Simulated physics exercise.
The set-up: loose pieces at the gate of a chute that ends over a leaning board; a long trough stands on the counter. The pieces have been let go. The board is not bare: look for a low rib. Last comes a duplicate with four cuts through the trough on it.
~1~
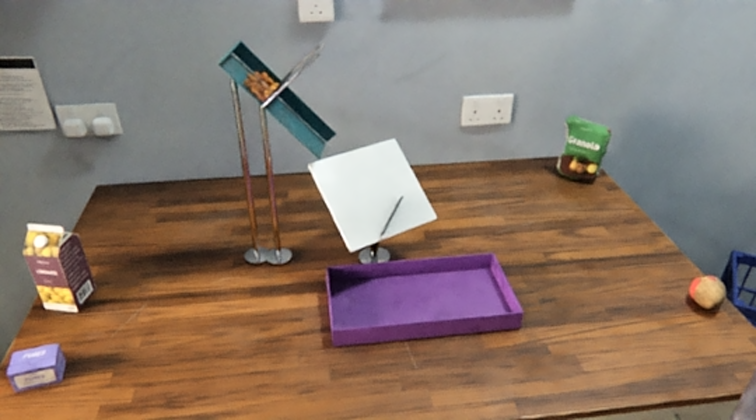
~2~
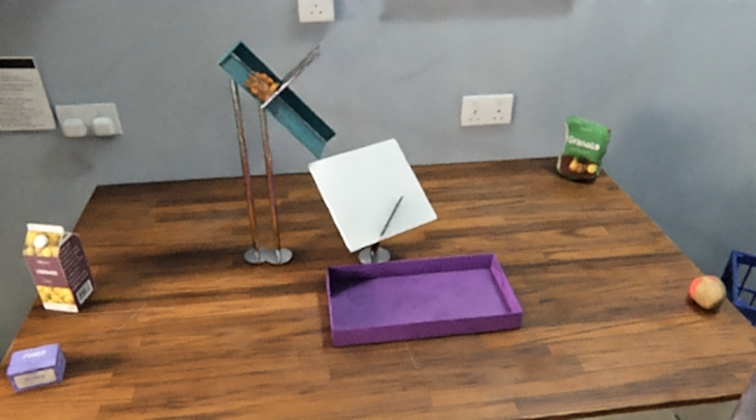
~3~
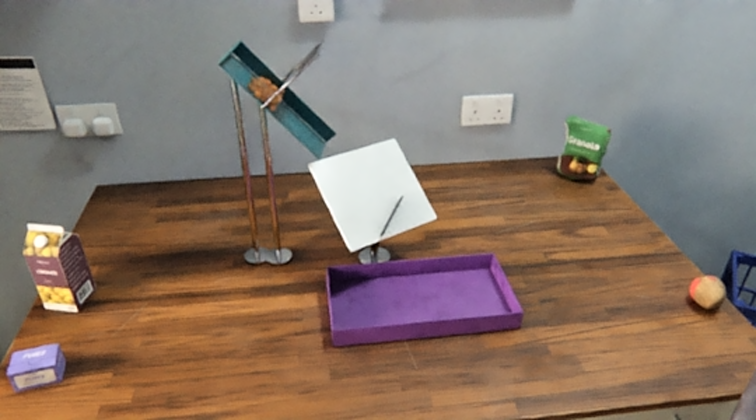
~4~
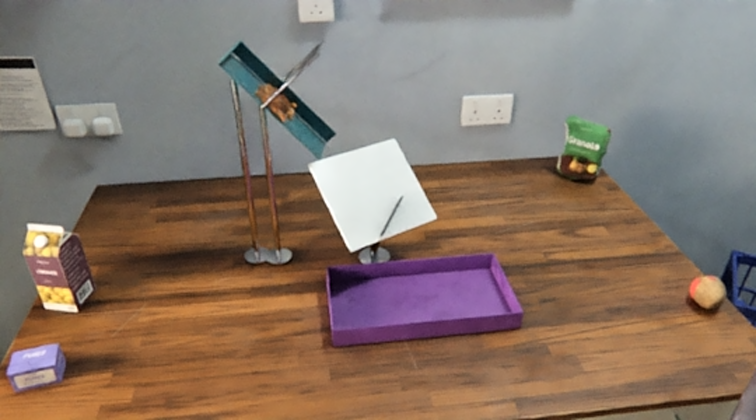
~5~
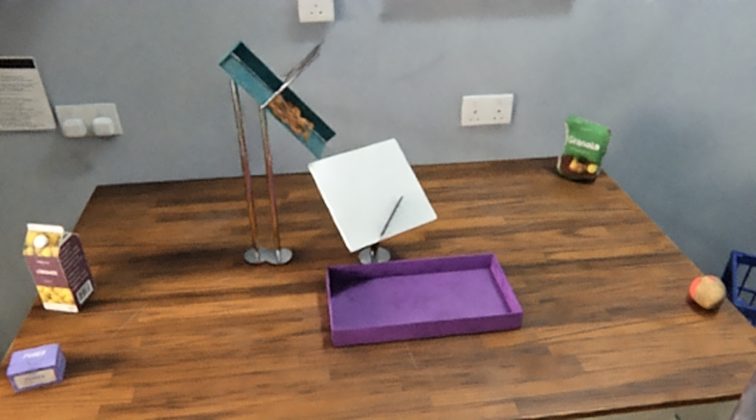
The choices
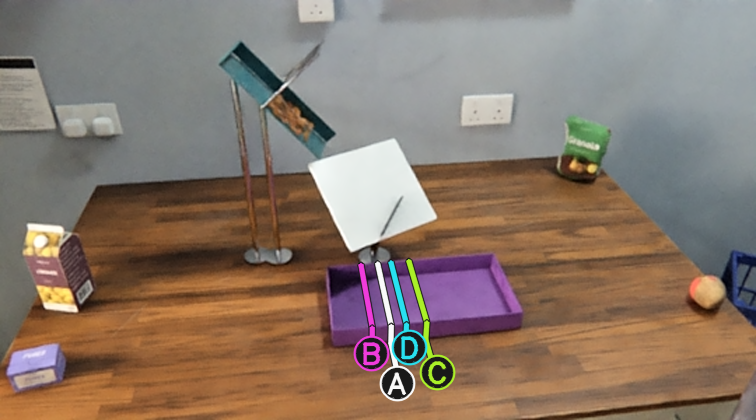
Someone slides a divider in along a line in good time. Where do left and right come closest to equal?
A is best.
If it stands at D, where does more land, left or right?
Left.
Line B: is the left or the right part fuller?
The right side.
On the marked copy, line A crosses the front rim at (391, 324); line B crosses the front rim at (372, 326); line C crosses the front rim at (426, 321); line D crosses the front rim at (406, 323).
With A, of what is caught, close to two thirds on the left of the divider, close to a third on the right.
With B, of what is caught, a small share on the left of the divider, the bulk on the right.
With C, of what is caught, all but a few on the left of the divider, a small share on the right.
With D, of what is caught, the bulk on the left of the divider, a small share on the right.
